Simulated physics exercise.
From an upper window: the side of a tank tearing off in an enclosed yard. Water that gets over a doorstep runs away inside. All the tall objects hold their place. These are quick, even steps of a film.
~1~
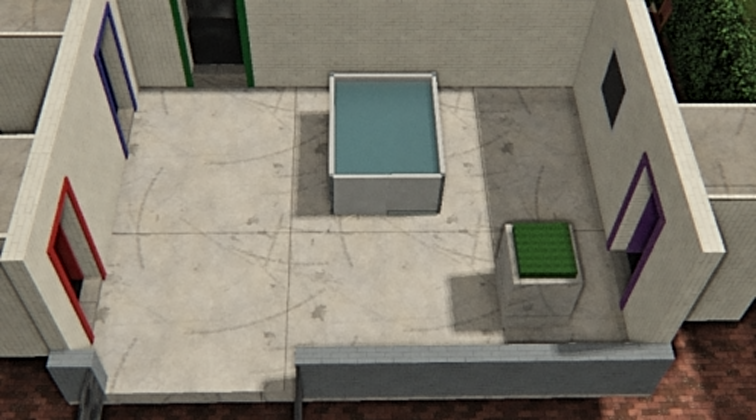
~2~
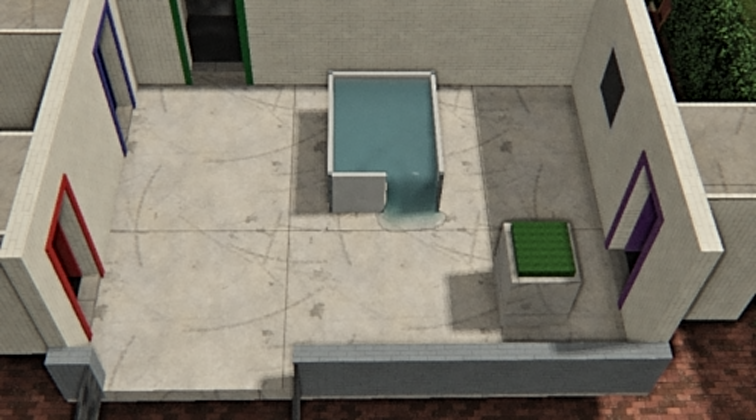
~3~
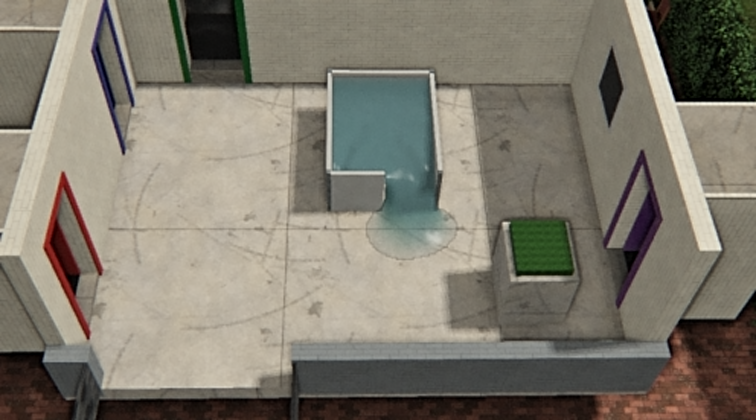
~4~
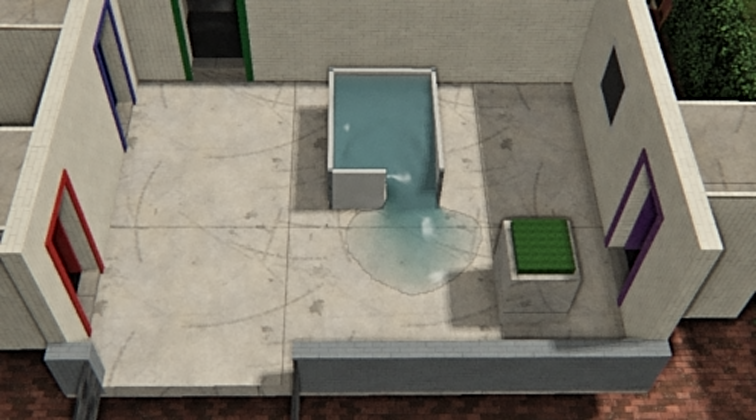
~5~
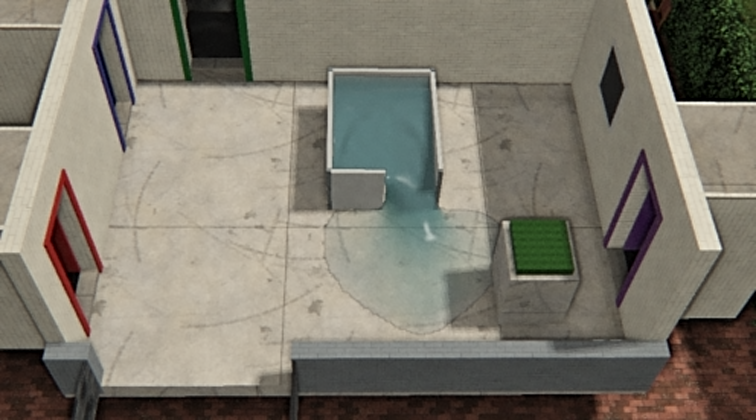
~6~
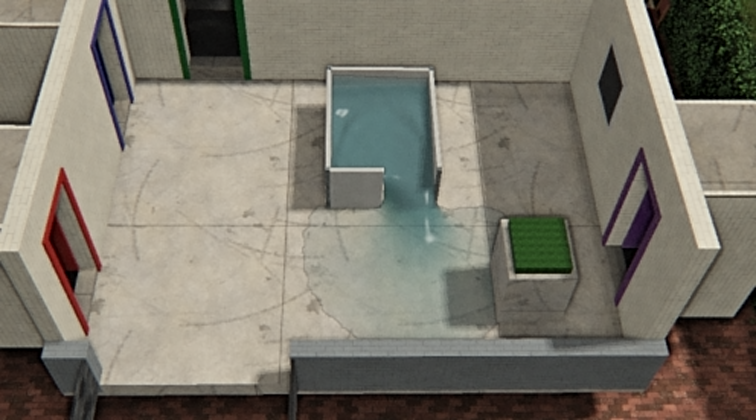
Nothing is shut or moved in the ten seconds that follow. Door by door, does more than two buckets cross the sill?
One by one: The blue door stays under that; the red door stays under that; the purple door takes more than that; the green door stays under that.
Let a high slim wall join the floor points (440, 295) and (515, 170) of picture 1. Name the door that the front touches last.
Last comes the green door.
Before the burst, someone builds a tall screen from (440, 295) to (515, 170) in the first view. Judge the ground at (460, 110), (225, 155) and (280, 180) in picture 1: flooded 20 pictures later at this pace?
In turn: Under water, free of water, not flooded.
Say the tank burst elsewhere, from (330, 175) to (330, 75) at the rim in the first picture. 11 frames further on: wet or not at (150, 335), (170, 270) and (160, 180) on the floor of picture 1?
In turn: Covered, flooded, awash.
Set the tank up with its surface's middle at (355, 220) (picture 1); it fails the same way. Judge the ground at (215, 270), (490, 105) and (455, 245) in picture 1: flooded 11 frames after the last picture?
In turn: Flooded, dry, flooded.
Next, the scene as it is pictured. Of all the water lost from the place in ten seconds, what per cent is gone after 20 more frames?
Roughly 30 per cent.
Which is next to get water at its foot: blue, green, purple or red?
I say the one in purple.
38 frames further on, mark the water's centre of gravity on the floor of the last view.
Roughly at (380, 234).
A moment on, water covers 25 % of the floor; the blue door not reached, the red door not reached, the purple door wet at the sill, nothing in, the green door not reached.
Next, water covers 30 % of the floor; the blue door not reached, the red door not reached, the purple door under two buckets in, the green door not reached.
Then, water covers 45 % of the floor; the blue door not reached, the red door wet at the sill, nothing in, the purple door over two buckets in, the green door not reached.
Later, water covers 75 % of the floor; the blue door wet at the sill, nothing in, the red door under two buckets in, the purple door over two buckets in, the green door not reached.
In the end, water covers 95 % of the floor; the blue door wet at the sill, nothing in, the red door under two buckets in, the purple door far over two buckets in, the green door wet at the sill, nothing in.
